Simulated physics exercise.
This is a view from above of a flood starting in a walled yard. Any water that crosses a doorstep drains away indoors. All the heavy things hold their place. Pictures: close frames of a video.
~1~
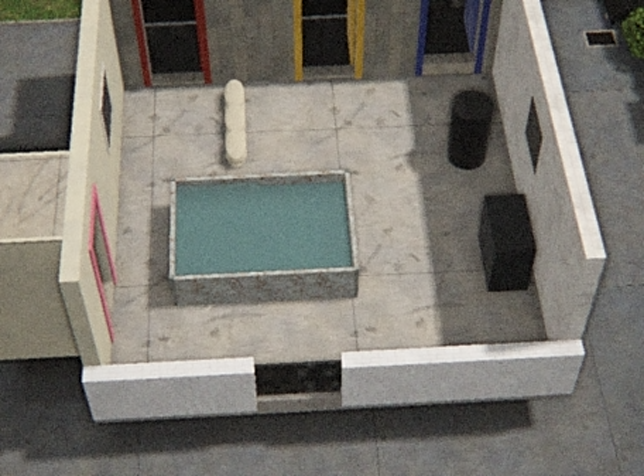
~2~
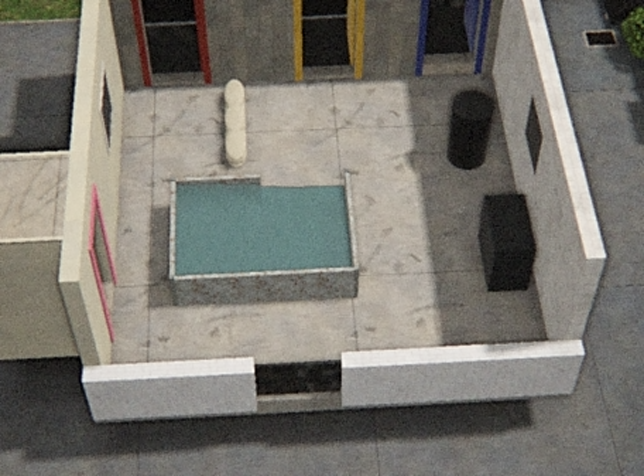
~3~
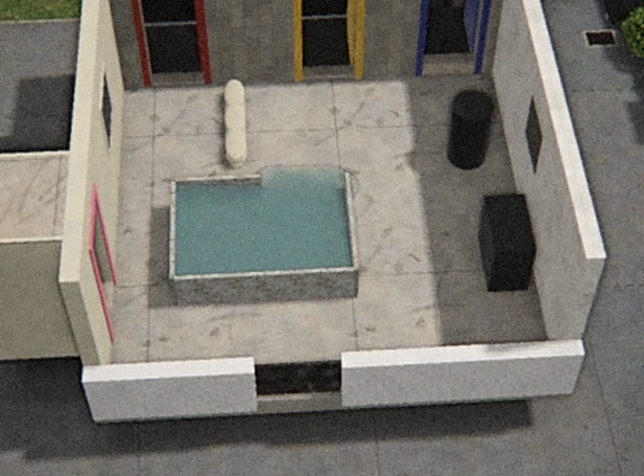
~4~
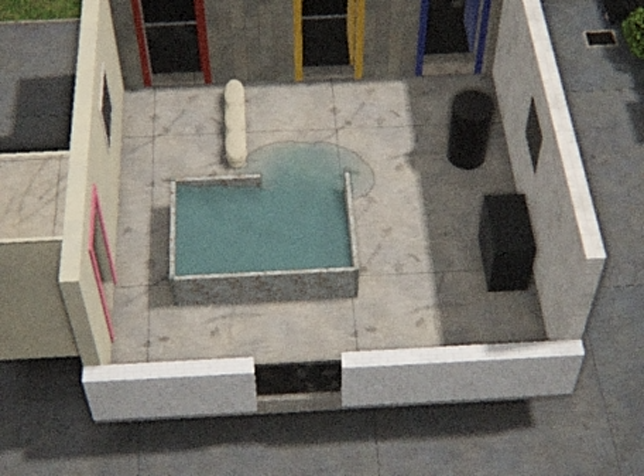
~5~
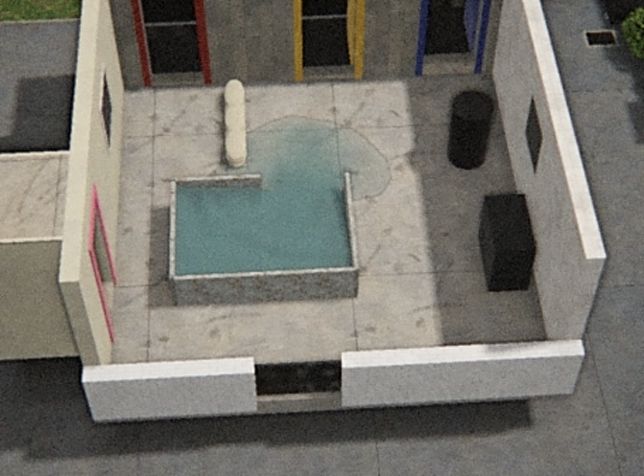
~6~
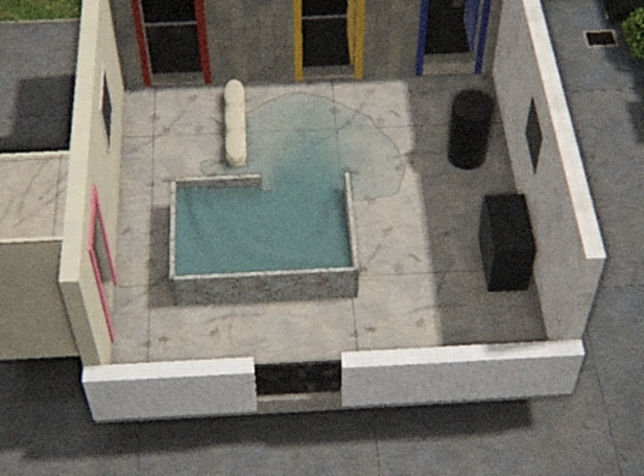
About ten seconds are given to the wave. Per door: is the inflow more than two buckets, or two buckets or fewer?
At the end, the pink door never tops two buckets; the yellow door tops two buckets; the blue door never tops two buckets; the red door never tops two buckets.
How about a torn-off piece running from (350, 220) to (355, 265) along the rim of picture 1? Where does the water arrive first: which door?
That would be the blue door.
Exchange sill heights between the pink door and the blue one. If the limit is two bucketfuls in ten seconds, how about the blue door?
Result, blue door: Ends up above.
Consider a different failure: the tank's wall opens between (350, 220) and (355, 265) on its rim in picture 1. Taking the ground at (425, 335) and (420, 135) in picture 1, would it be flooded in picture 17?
First place drenched, second place still bare.
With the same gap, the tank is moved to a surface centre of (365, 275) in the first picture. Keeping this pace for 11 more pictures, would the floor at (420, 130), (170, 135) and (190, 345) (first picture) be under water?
Log: Flood; no flood; no flood.
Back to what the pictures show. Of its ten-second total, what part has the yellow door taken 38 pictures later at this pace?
Estimate: Roughly 90 %.
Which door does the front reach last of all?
That is the one in pink.
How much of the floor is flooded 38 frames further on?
My guess is around 70 in a hundred.
A moment on, water covers 25 % of the floor; the pink door not reached, the yellow door over two buckets in, the blue door not reached, the red door not reached.
Next, water covers 35 % of the floor; the pink door not reached, the yellow door far over two buckets in, the blue door wet at the sill, nothing in, the red door wet at the sill, nothing in.
Then, water covers 40 % of the floor; the pink door not reached, the yellow door far over two buckets in, the blue door wet at the sill, nothing in, the red door wet at the sill, nothing in.
Later, water covers 70 % of the floor; the pink door wet at the sill, nothing in, the yellow door far over two buckets in, the blue door wet at the sill, nothing in, the red door wet at the sill, nothing in.
In the end, water covers 95 % of the floor; the pink door wet at the sill, nothing in, the yellow door far over two buckets in, the blue door wet at the sill, nothing in, the red door wet at the sill, nothing in.
